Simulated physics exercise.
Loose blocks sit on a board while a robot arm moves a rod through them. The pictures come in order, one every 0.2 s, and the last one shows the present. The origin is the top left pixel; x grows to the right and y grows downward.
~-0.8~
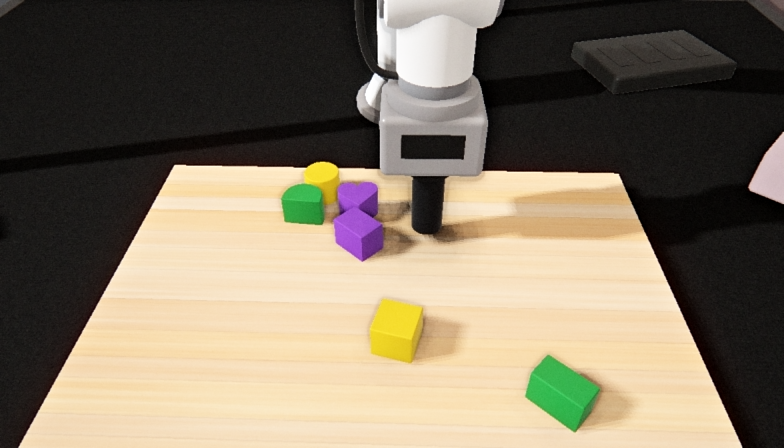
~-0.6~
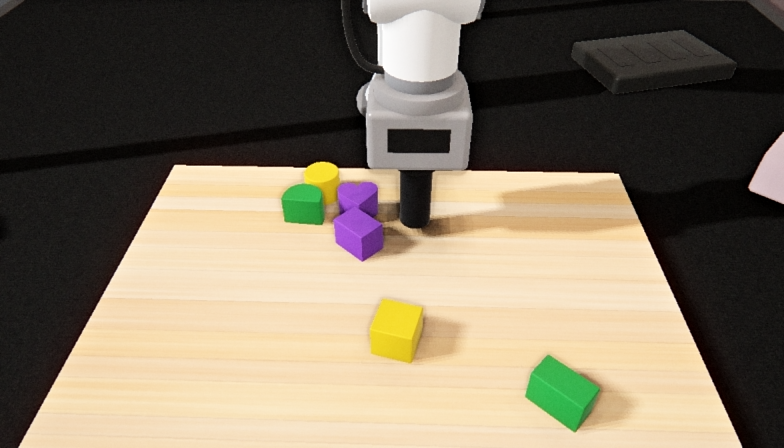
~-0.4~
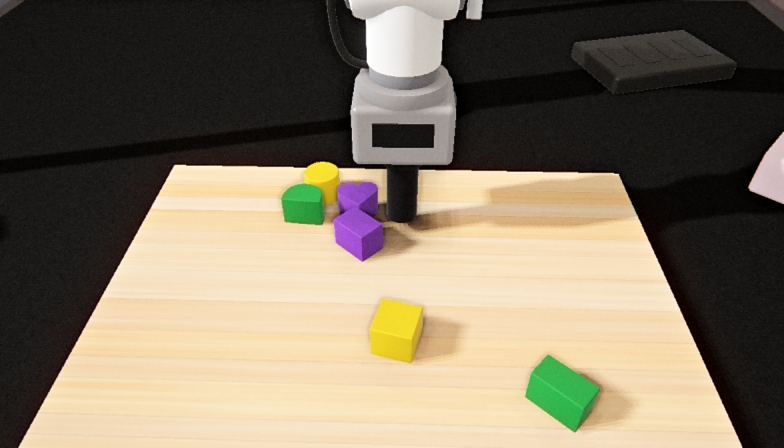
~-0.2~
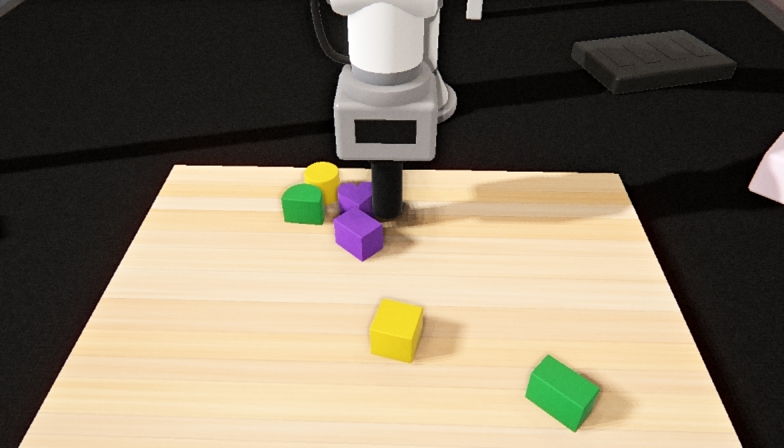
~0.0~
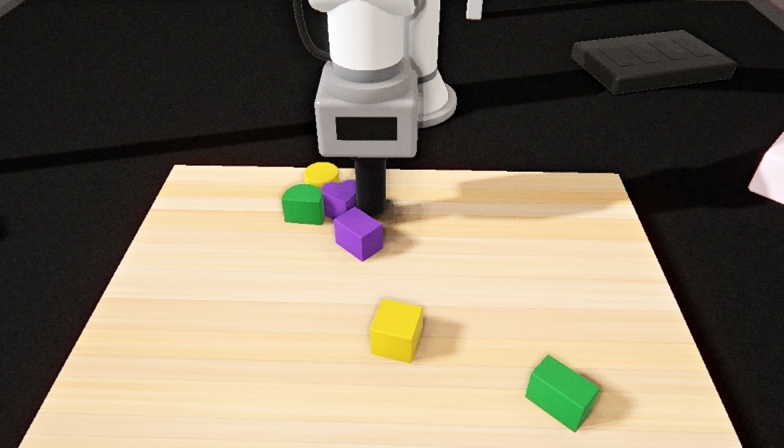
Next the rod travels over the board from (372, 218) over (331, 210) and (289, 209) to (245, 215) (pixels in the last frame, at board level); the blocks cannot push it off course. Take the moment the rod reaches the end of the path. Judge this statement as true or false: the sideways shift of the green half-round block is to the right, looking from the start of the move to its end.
This is false.
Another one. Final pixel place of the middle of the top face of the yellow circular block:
The middle of its top is at (302, 160).
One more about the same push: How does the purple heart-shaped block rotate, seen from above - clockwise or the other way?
Clockwise, looking down.
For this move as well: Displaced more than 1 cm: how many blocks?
My best guess is that three blocks or more move over 1 cm.
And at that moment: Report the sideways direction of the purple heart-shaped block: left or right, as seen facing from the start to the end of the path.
Off to the right side.
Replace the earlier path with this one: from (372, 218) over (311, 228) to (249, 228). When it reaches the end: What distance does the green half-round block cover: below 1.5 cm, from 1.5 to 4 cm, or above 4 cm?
The over 4 cm band.
What follows on the original path. One third of the way, rod at (330, 199); green half-round block at (268, 195), turned 50° anticlockwise; yellow circular block at (305, 162); purple heart-shaped block at (300, 182).
Two thirds of the way, rod at (287, 198); green half-round block at (245, 199), turned 115° anticlockwise; yellow circular block at (302, 160); purple heart-shaped block at (262, 177).
At the end, rod at (243, 204); green half-round block at (219, 207), turned 165° anticlockwise; yellow circular block at (302, 160); purple heart-shaped block at (241, 174), turned 40° clockwise; purple oblong unmoved.
